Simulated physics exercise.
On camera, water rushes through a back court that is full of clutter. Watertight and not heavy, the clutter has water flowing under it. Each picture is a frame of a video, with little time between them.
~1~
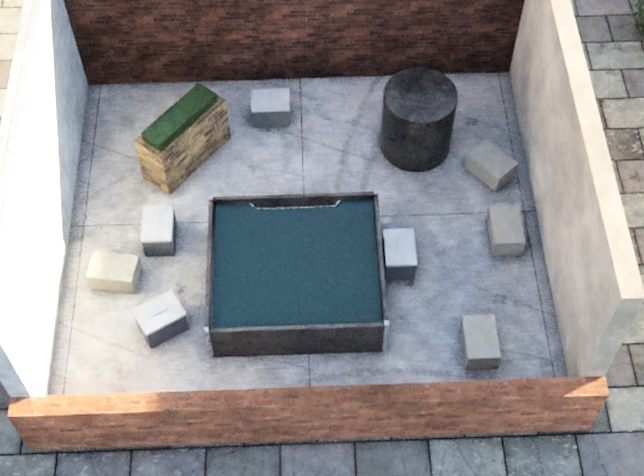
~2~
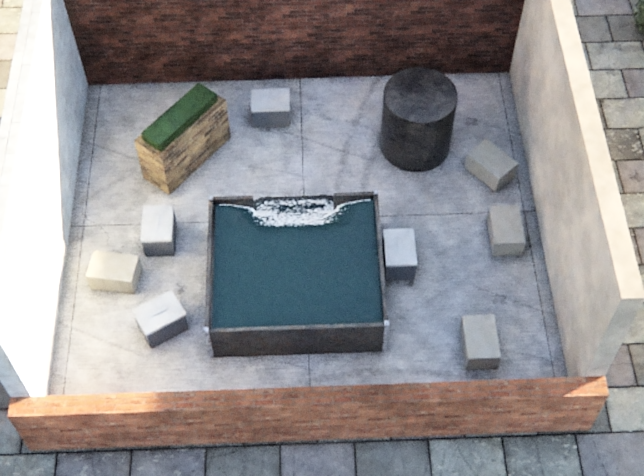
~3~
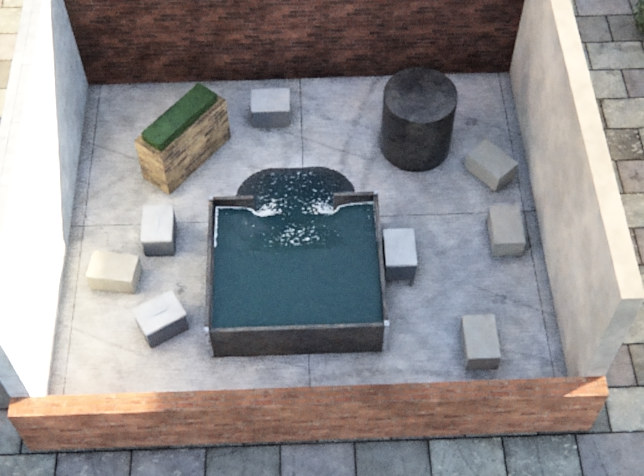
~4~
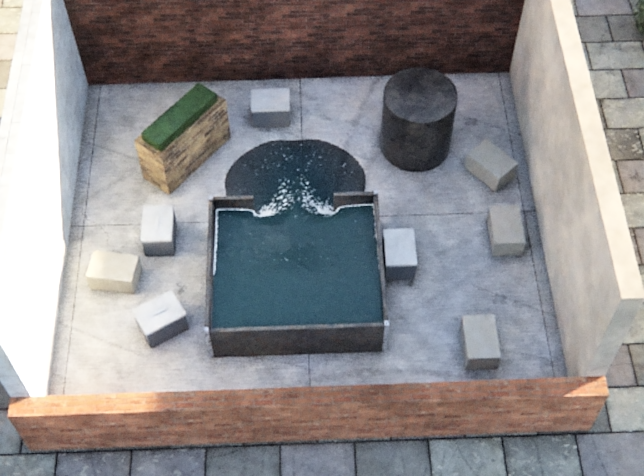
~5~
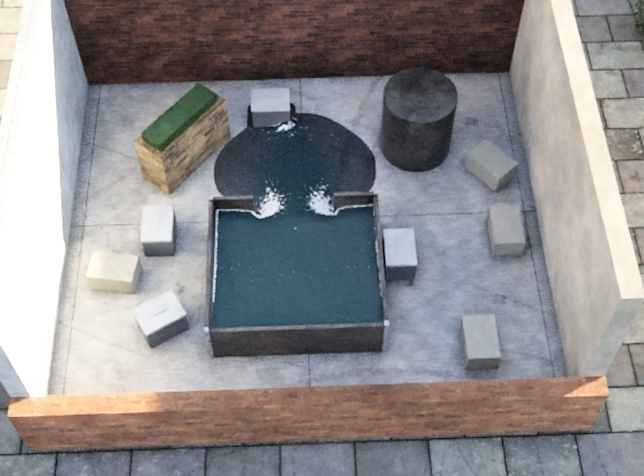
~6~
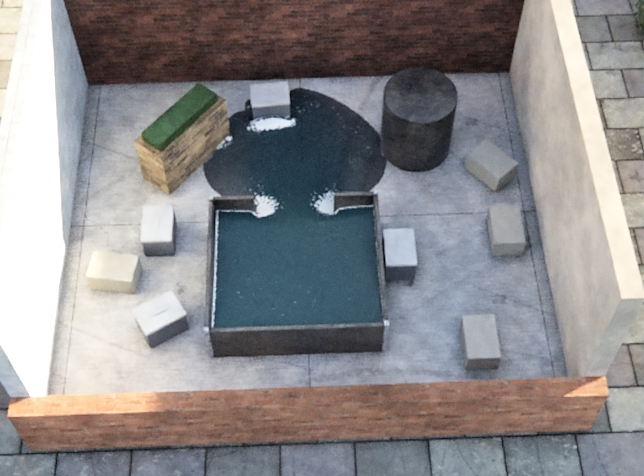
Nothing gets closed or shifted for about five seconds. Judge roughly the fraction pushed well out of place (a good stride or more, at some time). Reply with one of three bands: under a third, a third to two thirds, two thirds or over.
Under a third.
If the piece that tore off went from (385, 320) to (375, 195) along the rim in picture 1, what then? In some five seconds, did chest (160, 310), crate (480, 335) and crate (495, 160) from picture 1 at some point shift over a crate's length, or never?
First stays short of it, second covers that distance, third covers that distance.
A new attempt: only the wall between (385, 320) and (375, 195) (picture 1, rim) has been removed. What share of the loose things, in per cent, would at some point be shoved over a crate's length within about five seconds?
It comes to some 50 per cent.
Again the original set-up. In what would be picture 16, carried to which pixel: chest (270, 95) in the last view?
(254, 61), roughly.
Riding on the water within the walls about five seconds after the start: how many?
The answer is 1.
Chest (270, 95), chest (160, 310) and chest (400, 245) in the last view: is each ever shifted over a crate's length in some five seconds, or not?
Goes that far; short of that; short of that.
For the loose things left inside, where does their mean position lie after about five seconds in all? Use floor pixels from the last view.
The remaining things centre around (297, 253).
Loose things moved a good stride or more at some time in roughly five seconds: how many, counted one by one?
It adds up to 2.
A moment on, 1 of 8 are well off their spots; 0 afloat.
Next, 1 of 8 are well off their spots; 1 afloat.
Later, 1 of 8 are well off their spots; 1 afloat.
In the end, 2 of 8 are well off their spots, and 2 have been at some point; 1 afloat.
